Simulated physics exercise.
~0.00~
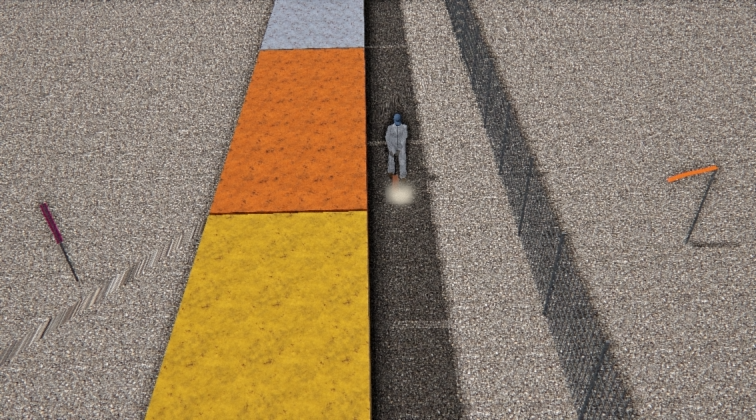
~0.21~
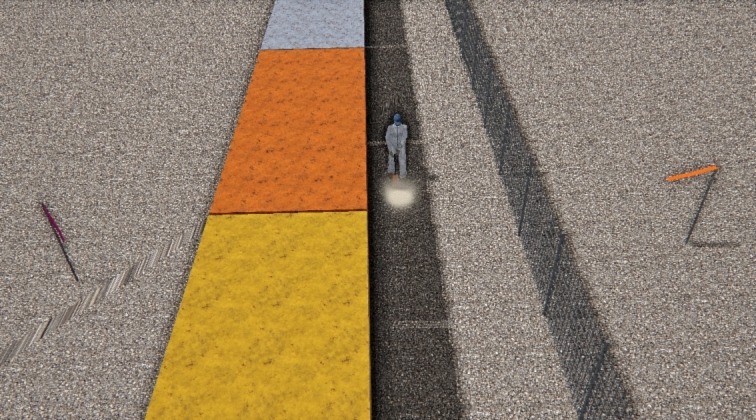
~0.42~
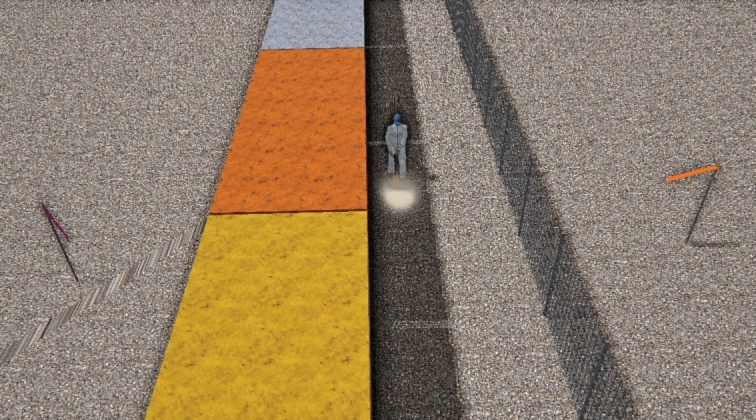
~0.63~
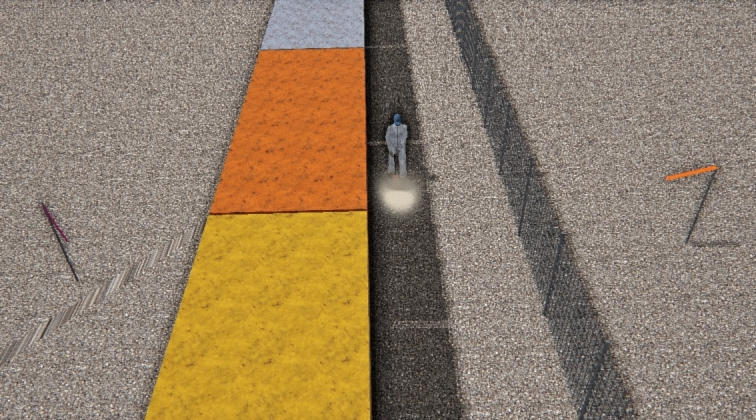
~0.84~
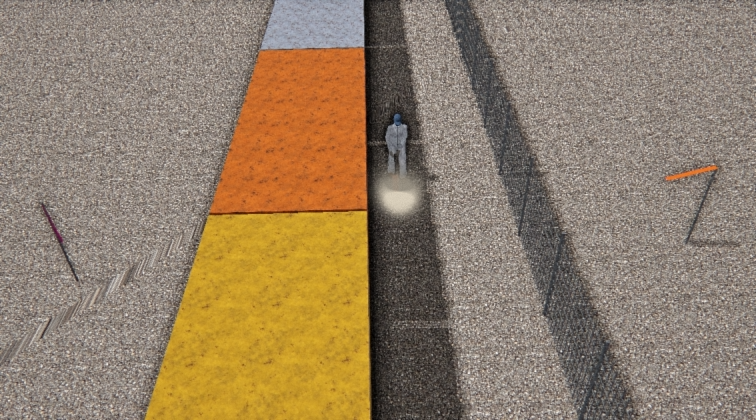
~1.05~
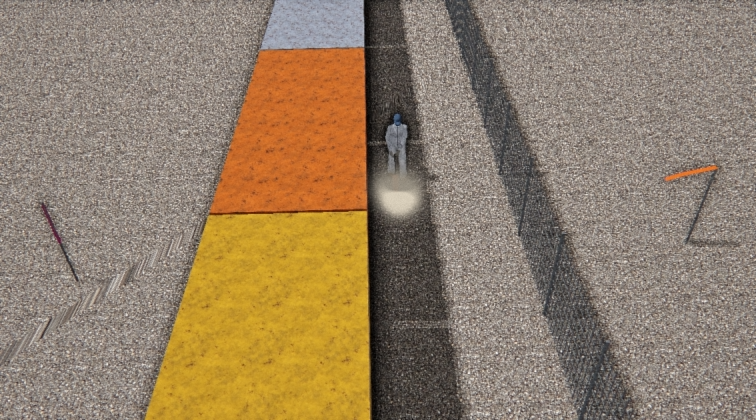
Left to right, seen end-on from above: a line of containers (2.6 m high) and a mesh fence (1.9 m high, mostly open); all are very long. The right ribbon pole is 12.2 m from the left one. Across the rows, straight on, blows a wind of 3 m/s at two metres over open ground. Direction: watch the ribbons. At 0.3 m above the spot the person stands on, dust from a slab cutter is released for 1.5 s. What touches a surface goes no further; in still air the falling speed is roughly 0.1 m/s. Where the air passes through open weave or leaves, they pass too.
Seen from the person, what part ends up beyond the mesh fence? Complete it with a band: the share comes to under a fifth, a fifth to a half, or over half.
The share comes to under a fifth.
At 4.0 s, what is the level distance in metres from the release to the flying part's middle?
I'd say close to 0.5 metres.
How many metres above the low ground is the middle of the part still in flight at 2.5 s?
I'd guess around 0.4 metres up.
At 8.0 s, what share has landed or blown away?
65 per cent.
After 2.5 s, 0 % is beyond the mesh fence; 17 % has touched down or left; the middle of what still flies is 0.3 m above the low ground, near (395, 192).
After 4.0 s, 0 % is beyond the mesh fence; 38 % has touched down or left; the middle of what still flies is 0.6 m above the low ground, near (388, 183).
After 8.0 s, 0 % is beyond the mesh fence; 65 % has touched down or left; the middle of what still flies is 3.4 m above the low ground, near (208, 68).
After 20.0 s, 0 % is beyond the mesh fence; 88 % has touched down or left.
After 45.0 s, 0 % is beyond the mesh fence; 98 % has touched down or left.
